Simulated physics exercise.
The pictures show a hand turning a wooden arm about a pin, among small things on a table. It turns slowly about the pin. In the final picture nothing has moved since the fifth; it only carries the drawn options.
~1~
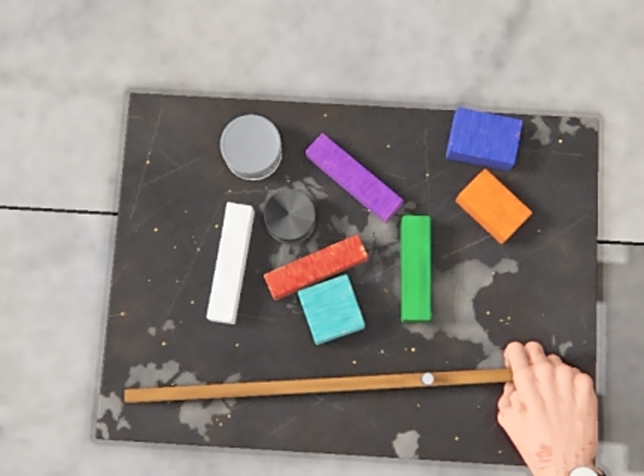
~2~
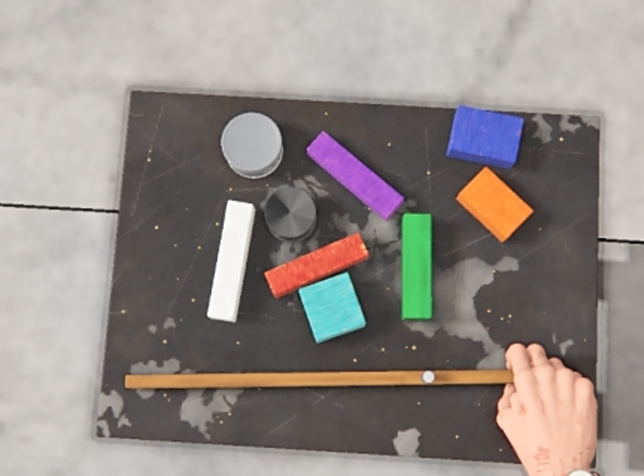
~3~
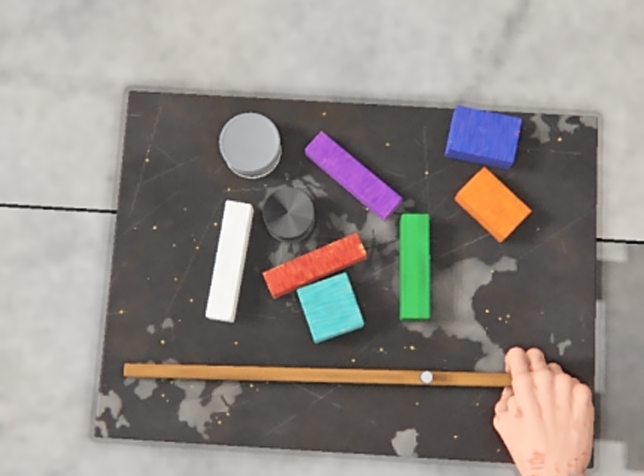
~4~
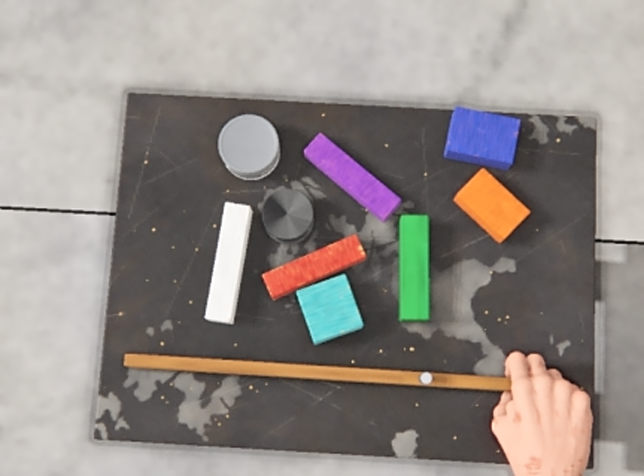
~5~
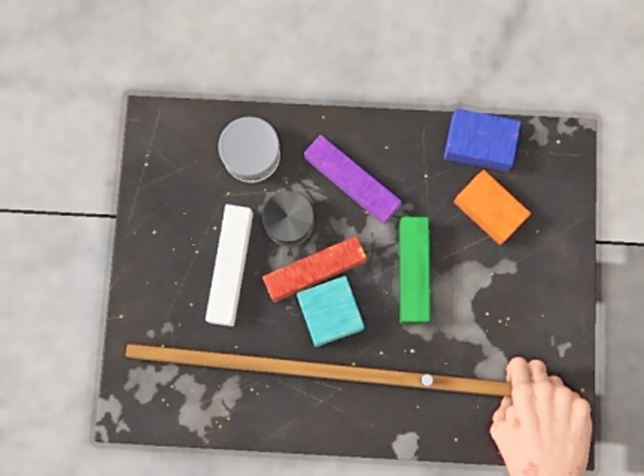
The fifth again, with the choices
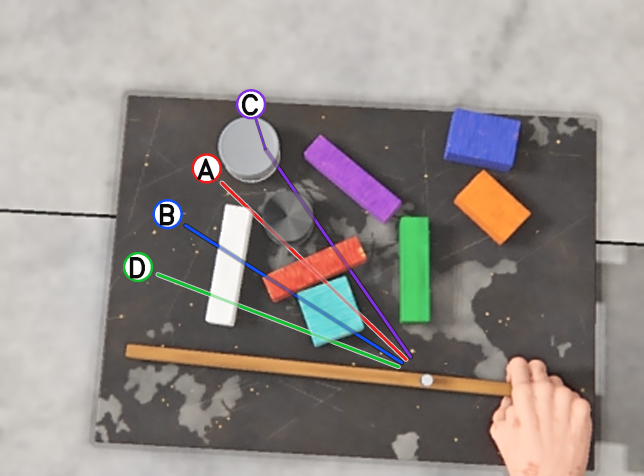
A hand at the lower right slowly turned a long wooden arm about its pin, its left end swinging a little upward, while the colored blocks, bars and round pieces above it stayed still.
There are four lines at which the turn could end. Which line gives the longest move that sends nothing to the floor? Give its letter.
B is the last safe line.
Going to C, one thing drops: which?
The grey tin.
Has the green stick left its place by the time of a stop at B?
By then, no.
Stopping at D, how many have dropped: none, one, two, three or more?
In all, none.
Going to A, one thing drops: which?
The grey tin goes over.
On the copy, A at (312, 269); B at (292, 293); C at (337, 251); D at (277, 320).
On B. First, arm (275, 337); white bar (233, 257); blue block (482, 141).
Then, arm (286, 311); grey tin (254, 135); white bar (248, 222).
Finally, arm (294, 297); grey tin (257, 116); white bar (256, 201); nothing has fallen.
By contrast, A drops the grey tin; C drops the grey tin; D is safe but short.
